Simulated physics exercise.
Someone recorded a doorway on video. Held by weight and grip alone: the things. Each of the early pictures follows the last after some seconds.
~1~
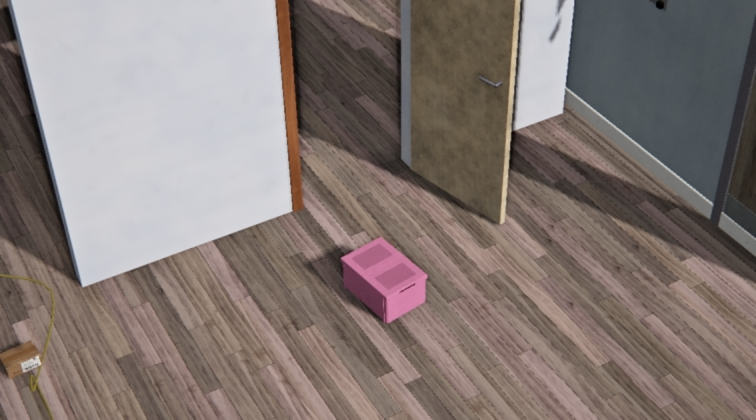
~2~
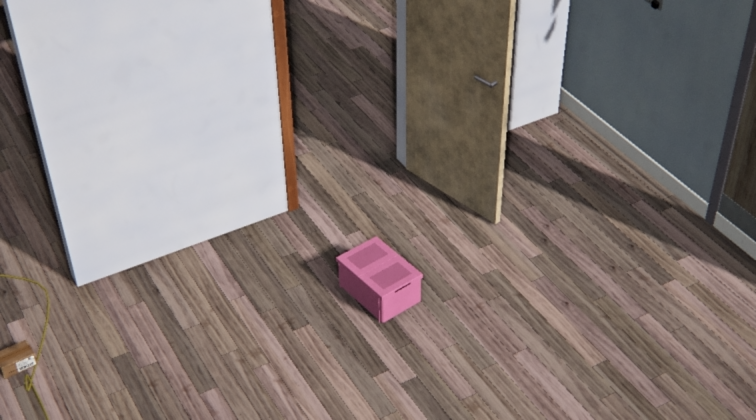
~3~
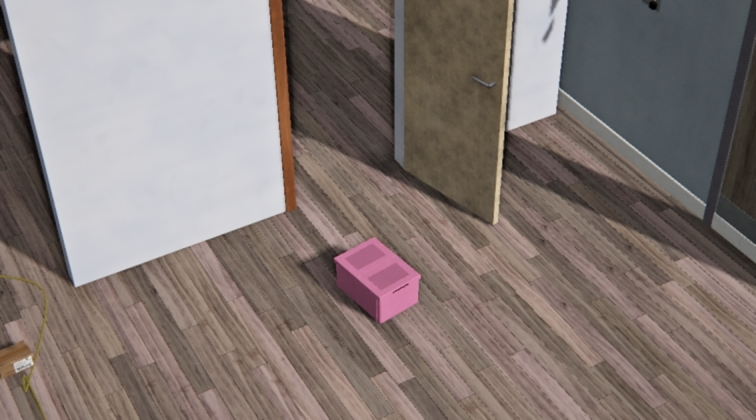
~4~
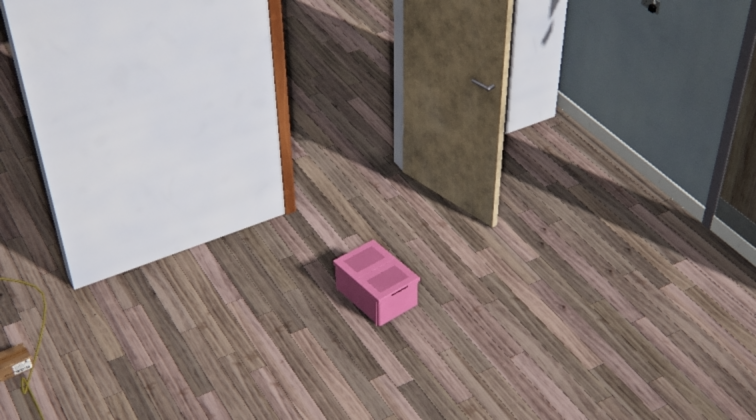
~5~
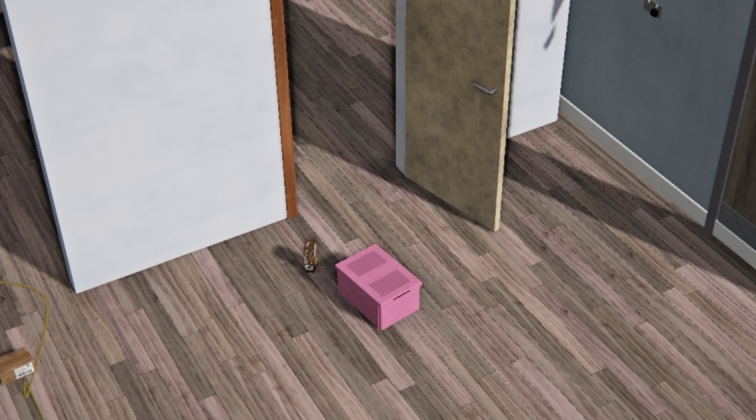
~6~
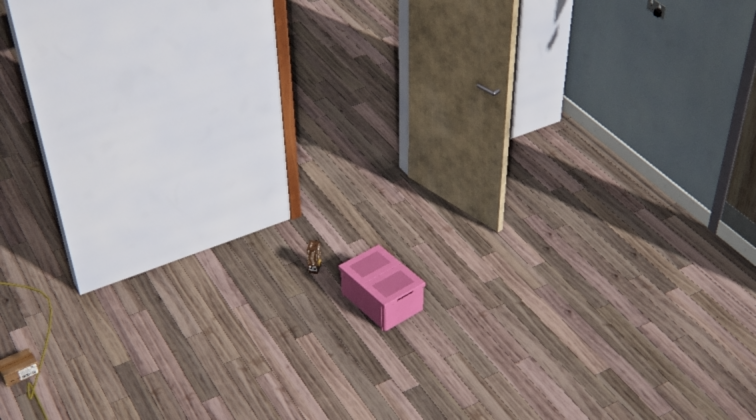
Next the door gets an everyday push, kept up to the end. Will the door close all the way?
Yes.
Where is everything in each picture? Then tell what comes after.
In the first frame, door wide open and still; pink tote (384, 280).
In the second frame, door wide open and still; pink tote (379, 280).
In the third frame, door wide open and still; pink tote (377, 281).
In the fourth frame, door wide open and still; pink tote (376, 283).
In the fifth frame, door wide open and still; pink tote (378, 287).
In the sixth frame, door wide open and still; brown carton (314, 257); pink tote (382, 288).
Then, 0.60 s later than the last frame, door 84° open.
Then, 1.10 s later than the last frame, door 44° open.
Then, 1.40 s later than the last frame, door 17° open.
When it is over, door 0° open; both as before. End places, in pixels of the last picture, brown carton near (314, 257).
